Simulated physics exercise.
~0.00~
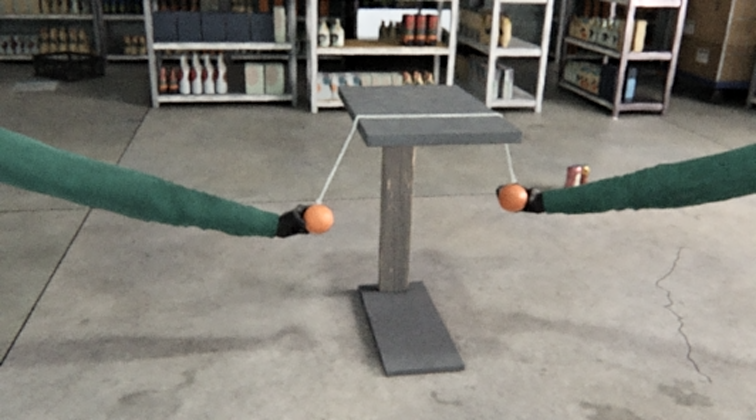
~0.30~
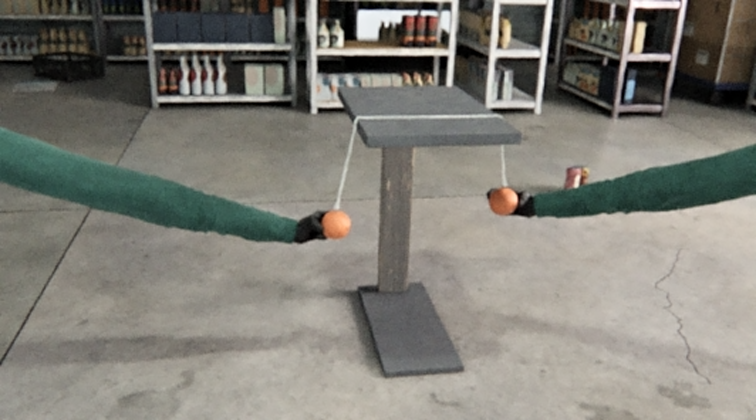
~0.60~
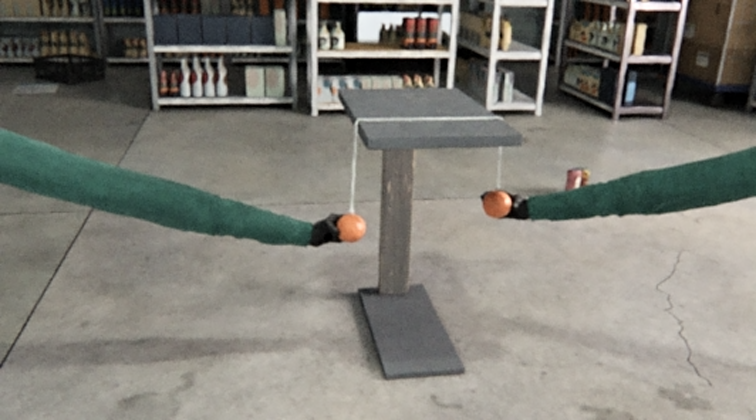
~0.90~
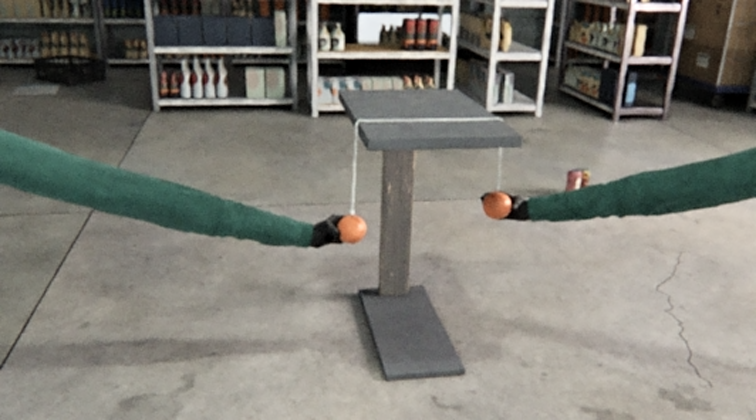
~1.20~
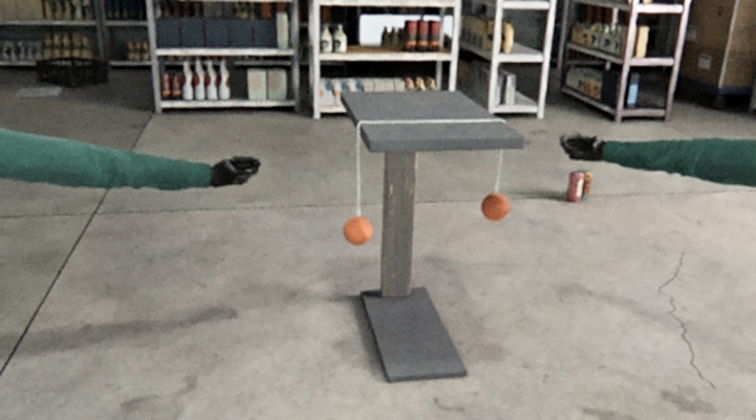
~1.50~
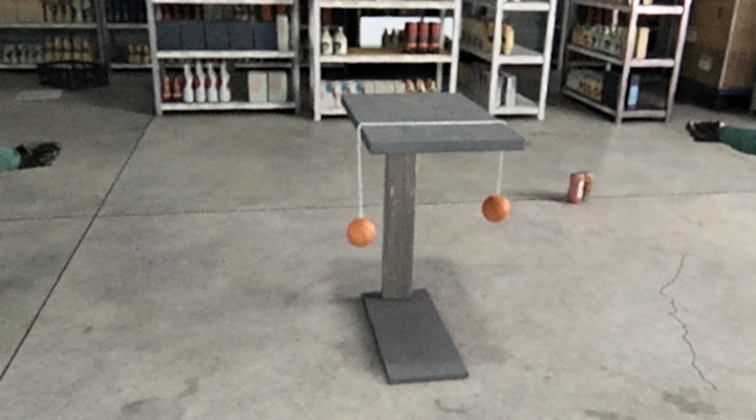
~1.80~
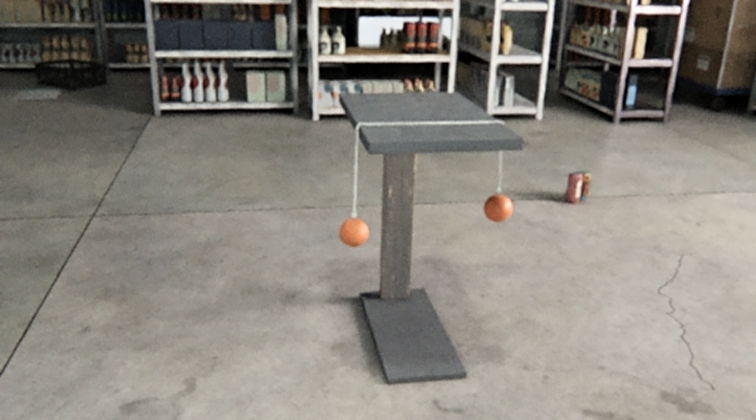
Two oranges strung over a small table are released by gloved hands and hang balanced.
